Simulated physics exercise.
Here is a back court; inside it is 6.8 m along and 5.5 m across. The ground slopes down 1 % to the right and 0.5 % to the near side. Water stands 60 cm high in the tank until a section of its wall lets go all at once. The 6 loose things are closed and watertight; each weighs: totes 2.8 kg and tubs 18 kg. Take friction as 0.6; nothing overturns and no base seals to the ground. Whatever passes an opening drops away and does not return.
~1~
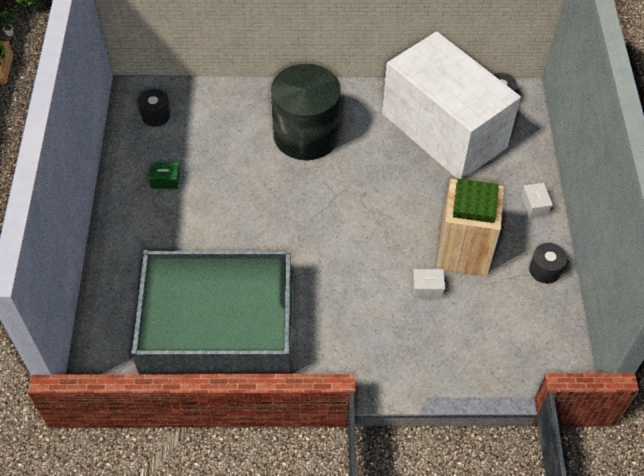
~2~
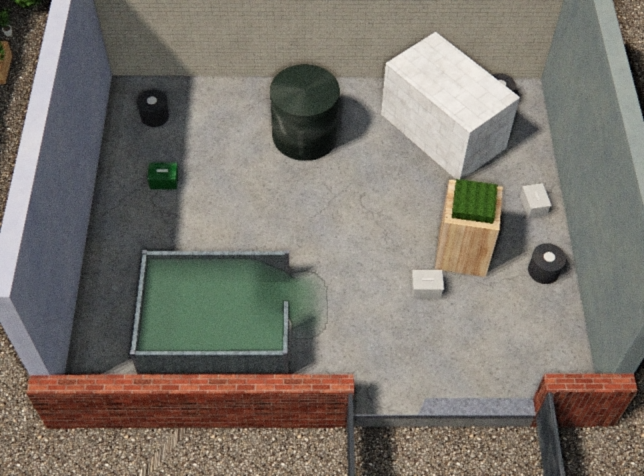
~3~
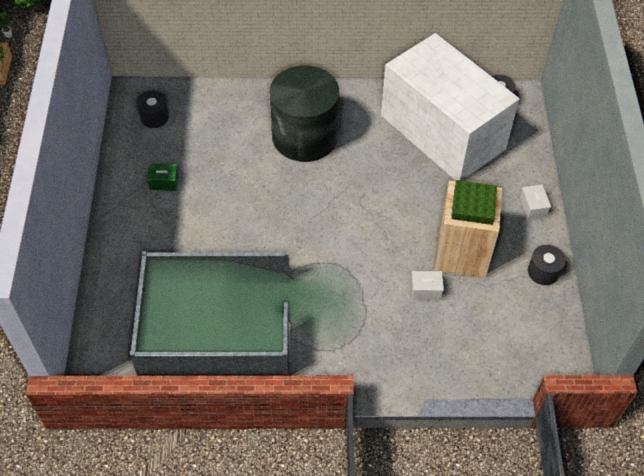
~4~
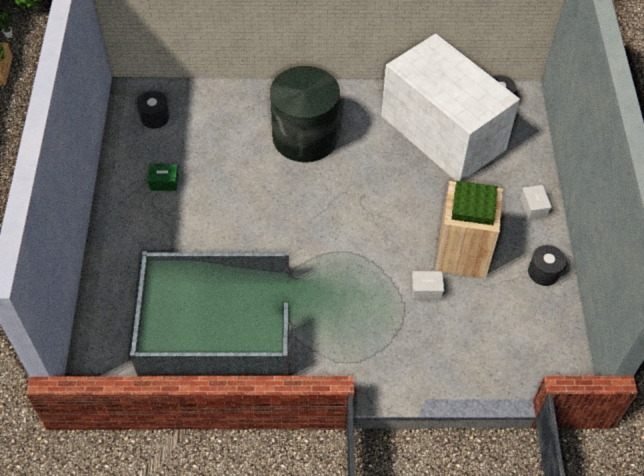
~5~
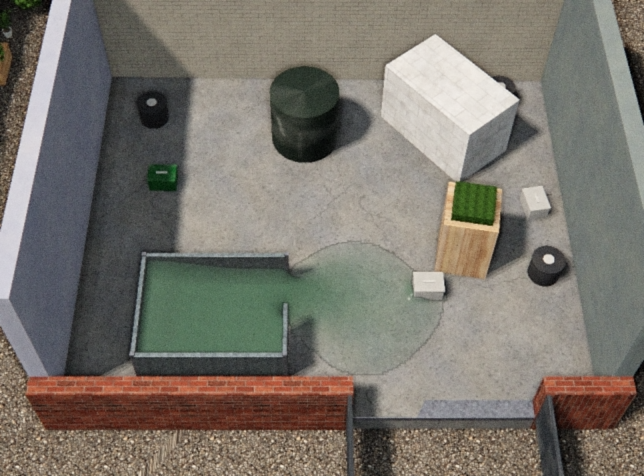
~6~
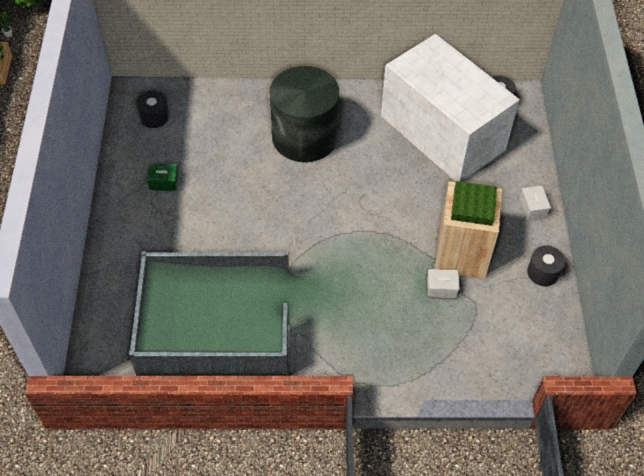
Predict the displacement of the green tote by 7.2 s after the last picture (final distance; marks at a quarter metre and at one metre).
The green tote barely shifts.
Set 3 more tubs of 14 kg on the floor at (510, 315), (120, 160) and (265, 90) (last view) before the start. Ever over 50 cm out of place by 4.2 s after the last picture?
In that order: Past it, less, under.
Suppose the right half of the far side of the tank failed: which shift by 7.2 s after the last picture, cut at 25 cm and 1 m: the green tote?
Then the green tote ends far away.
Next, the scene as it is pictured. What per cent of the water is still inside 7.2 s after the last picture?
Some 80 per cent remains.
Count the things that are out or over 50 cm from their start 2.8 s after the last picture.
I count 1.
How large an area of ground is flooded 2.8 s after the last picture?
Roughly 19 m2.
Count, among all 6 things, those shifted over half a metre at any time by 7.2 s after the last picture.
2 of them.
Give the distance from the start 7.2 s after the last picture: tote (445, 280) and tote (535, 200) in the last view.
In turn: Gone out, 250 cm.
Then, 0.9 s after the last picture the green tote is near (162, 172), 0.0 m from its start, aground; 0 of 6 are out; 1 afloat.
Then, 2.8 s after the last picture the green tote is near (162, 172), 0.0 m from its start, aground; 0 of 6 are out; 2 afloat.
Then, 4.8 s after the last picture the green tote is near (162, 172), 0.0 m from its start, aground; 1 of 6 are out; 1 afloat.
Then, 7.2 s after the last picture the green tote is near (162, 172), 0.0 m from its start, aground; 1 of 6 are out; 1 afloat.
